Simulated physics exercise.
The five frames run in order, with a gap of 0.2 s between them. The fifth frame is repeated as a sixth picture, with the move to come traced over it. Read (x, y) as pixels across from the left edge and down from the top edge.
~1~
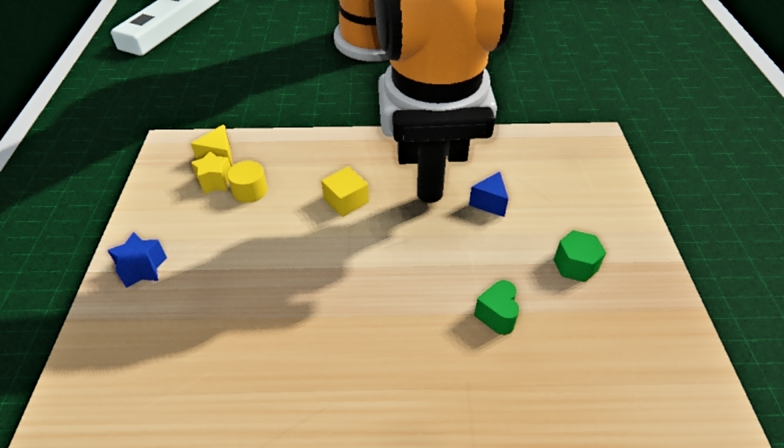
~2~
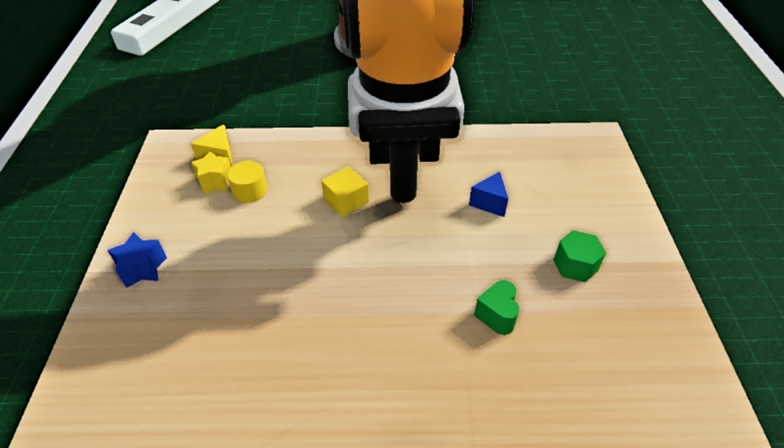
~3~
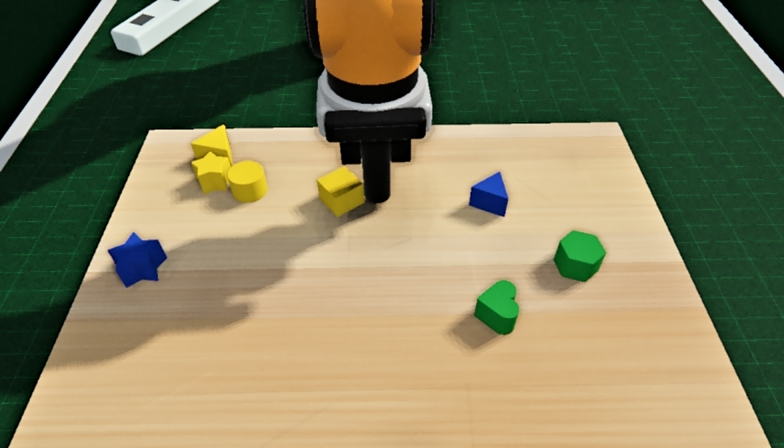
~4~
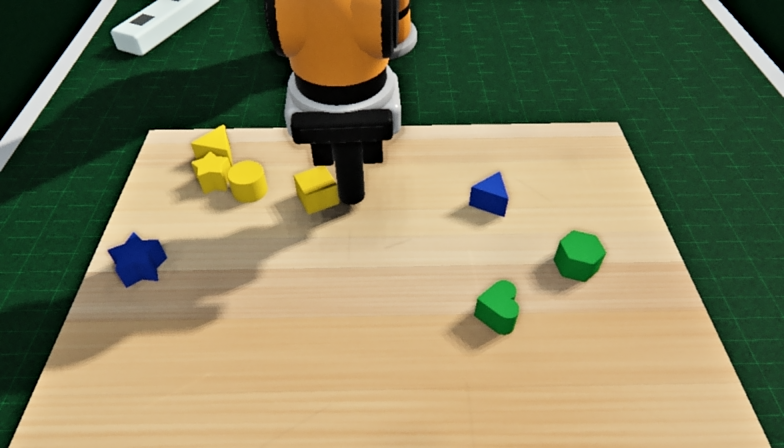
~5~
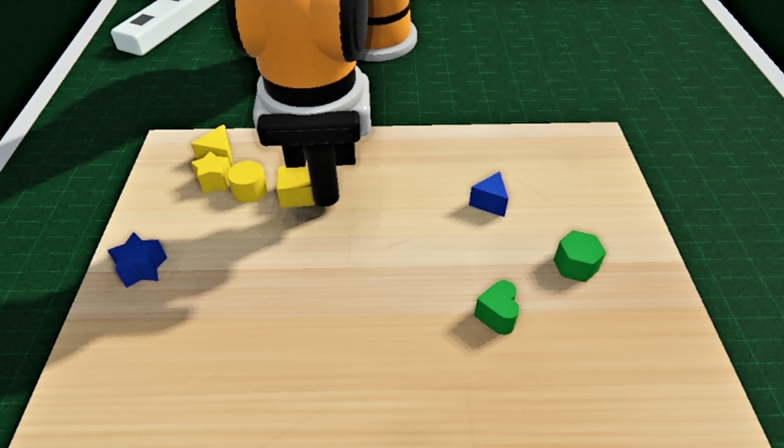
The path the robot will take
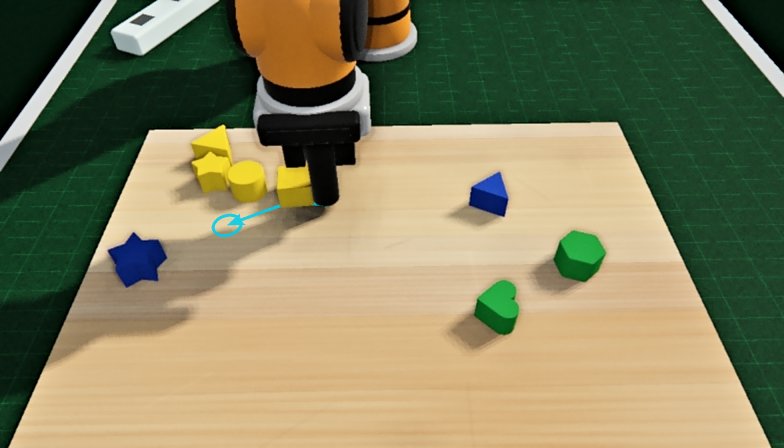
On a wooden tabletop, a robot arm's black rod moves left and pushes a yellow block toward the other yellow blocks.
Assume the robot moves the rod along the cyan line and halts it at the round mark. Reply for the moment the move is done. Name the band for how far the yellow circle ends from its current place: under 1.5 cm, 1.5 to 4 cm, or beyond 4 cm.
Overall it shifts between 1.5 and 4 cm.
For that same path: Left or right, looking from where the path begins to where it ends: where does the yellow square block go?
Seen from start to end, it moves right.
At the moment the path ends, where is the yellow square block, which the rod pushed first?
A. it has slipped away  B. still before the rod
The one that fits is A, it has slipped away.
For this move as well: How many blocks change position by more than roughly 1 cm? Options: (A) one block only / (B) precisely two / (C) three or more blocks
Option C.
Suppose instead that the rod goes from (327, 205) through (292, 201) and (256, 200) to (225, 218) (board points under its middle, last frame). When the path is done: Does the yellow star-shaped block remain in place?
No, that is not how it ends up.
The drawn path runs from (327, 205) over (294, 203) and (261, 213) to (227, 225).
The first path, step by step. One third of the way, rod at (292, 196); yellow star-shaped block at (204, 163); yellow circle at (233, 168); yellow square block at (273, 168), turned 40° clockwise.
Two thirds of the way, rod at (258, 205); yellow star-shaped block at (198, 162); yellow circle at (228, 165); yellow square block at (267, 168), turned 70° clockwise.
At the end, rod at (225, 218); blue star-shaped block not moved; yellow star-shaped block at (198, 162); yellow circle at (228, 165); yellow square block at (267, 168), turned 70° clockwise.
